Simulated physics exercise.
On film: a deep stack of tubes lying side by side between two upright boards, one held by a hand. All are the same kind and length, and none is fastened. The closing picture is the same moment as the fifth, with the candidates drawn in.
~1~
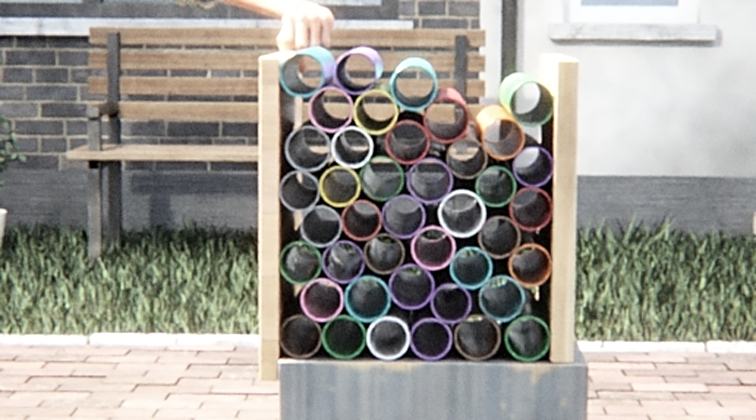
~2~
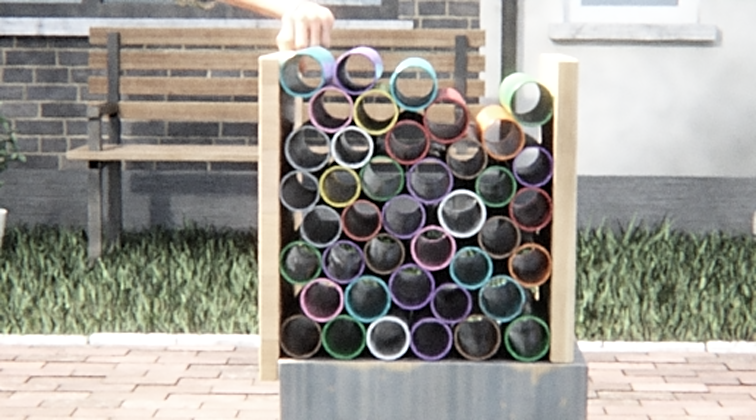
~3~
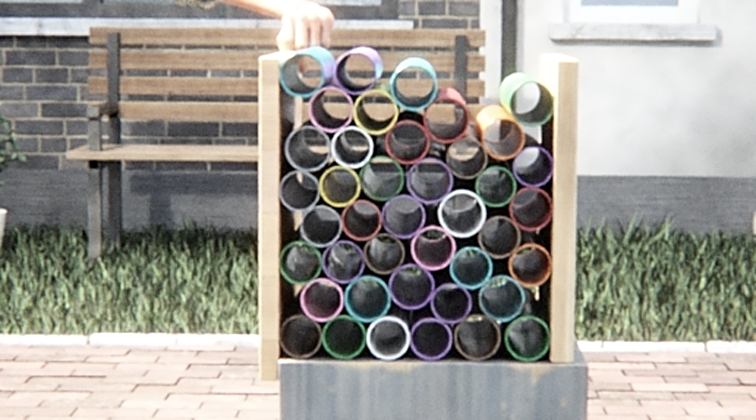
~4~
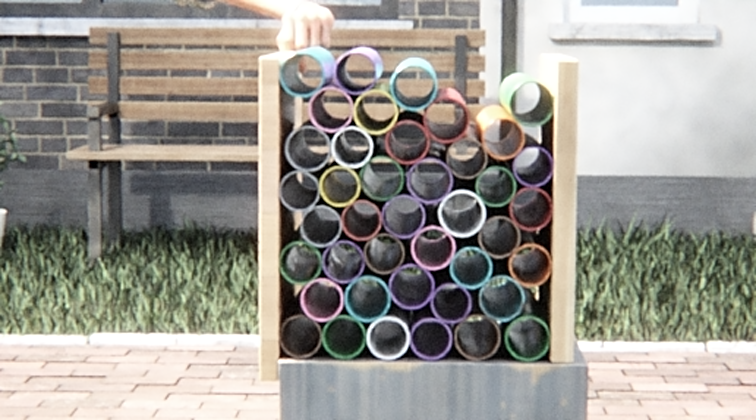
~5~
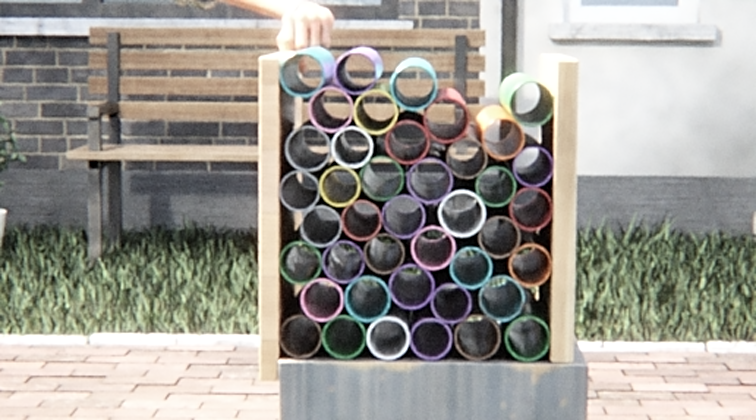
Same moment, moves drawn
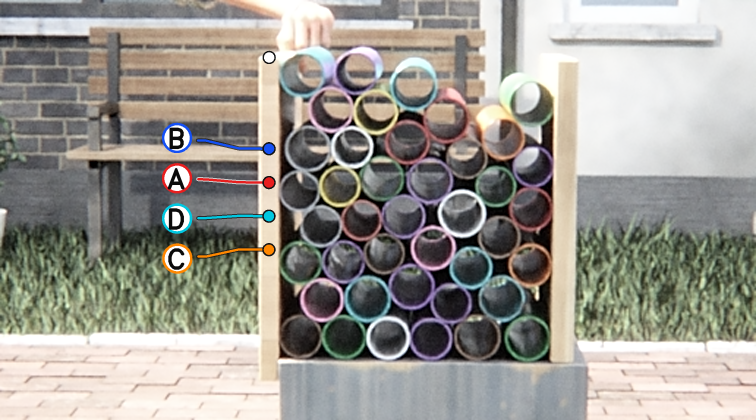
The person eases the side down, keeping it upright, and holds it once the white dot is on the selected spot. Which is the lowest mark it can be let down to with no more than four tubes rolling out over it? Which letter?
Down to D.
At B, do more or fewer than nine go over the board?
At B, fewer than nine.
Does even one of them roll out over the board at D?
At D: Yes.
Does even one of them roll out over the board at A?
At A: Yes.
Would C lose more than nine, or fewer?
It loses fewer than nine.
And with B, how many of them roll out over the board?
With B, one.
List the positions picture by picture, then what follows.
In the first picture, a green tube (528, 338); a turquoise tube (502, 299); a brown tube (384, 253).
In the second picture, a brown tube (384, 253); a grey tube (300, 191).
In the third picture, a green tube (382, 179); a white tube (352, 148).
In the fourth picture, a yellow tube (376, 112); a green tube (532, 104).
In the fifth picture, side board (282, 204); a brown tube (301, 337); a green tube (528, 338).
On the copy, A at (269, 183); B at (269, 148); C at (269, 250); D at (269, 216); the white dot at (269, 57).
On D. First, top of the board (279, 127).
Then, top of the board (279, 206).
Finally, top of the board (279, 216), three out over the board.
By contrast, A two out over the board; B one out over the board; C more than four out over the board.
